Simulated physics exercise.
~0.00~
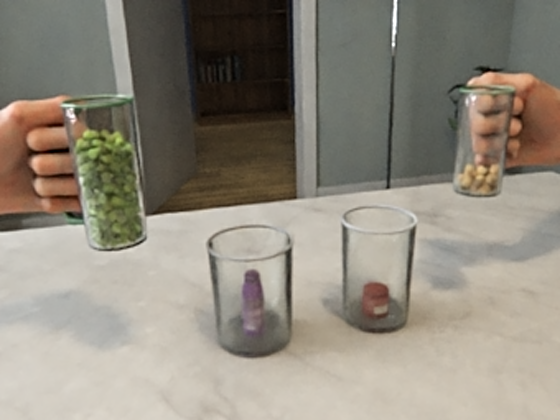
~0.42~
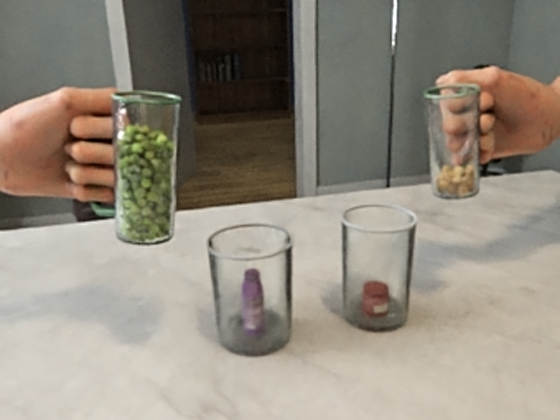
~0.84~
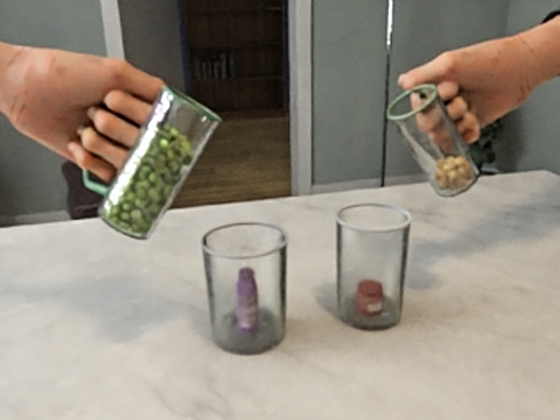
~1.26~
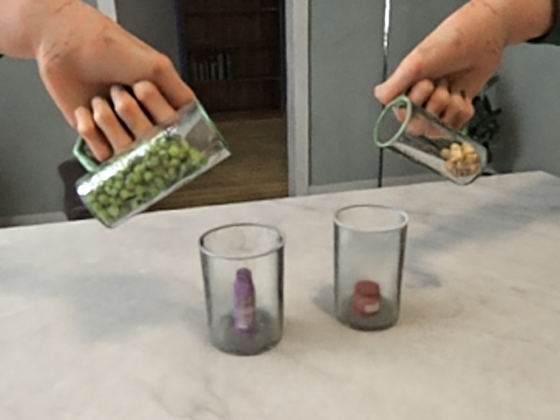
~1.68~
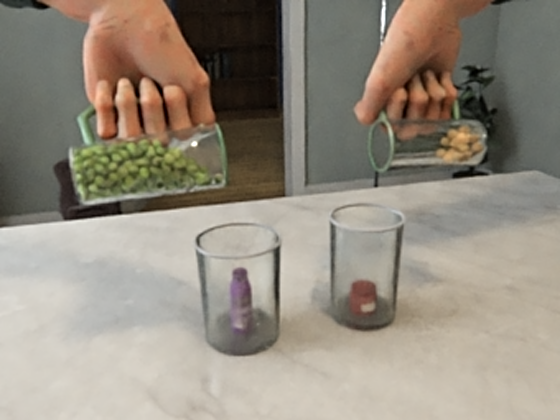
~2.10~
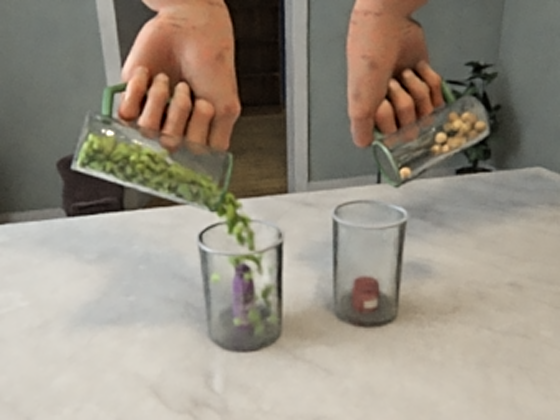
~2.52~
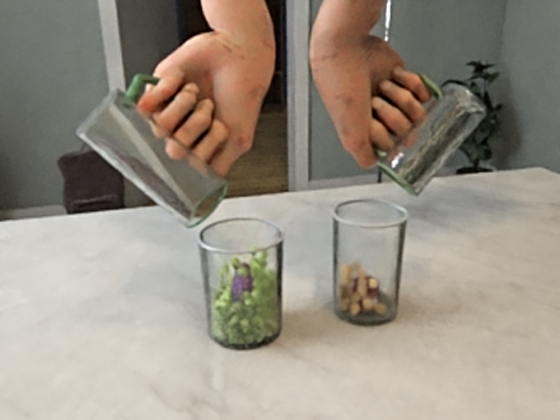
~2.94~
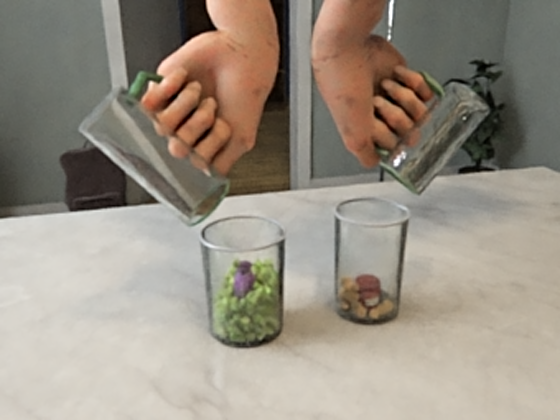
Two hands tipped glass mugs over a pair of clear glasses on a marble table, pouring green pea-like pieces into the left and a few tan ones into the right, leaving the purple and red objects inside still showing above the piles.
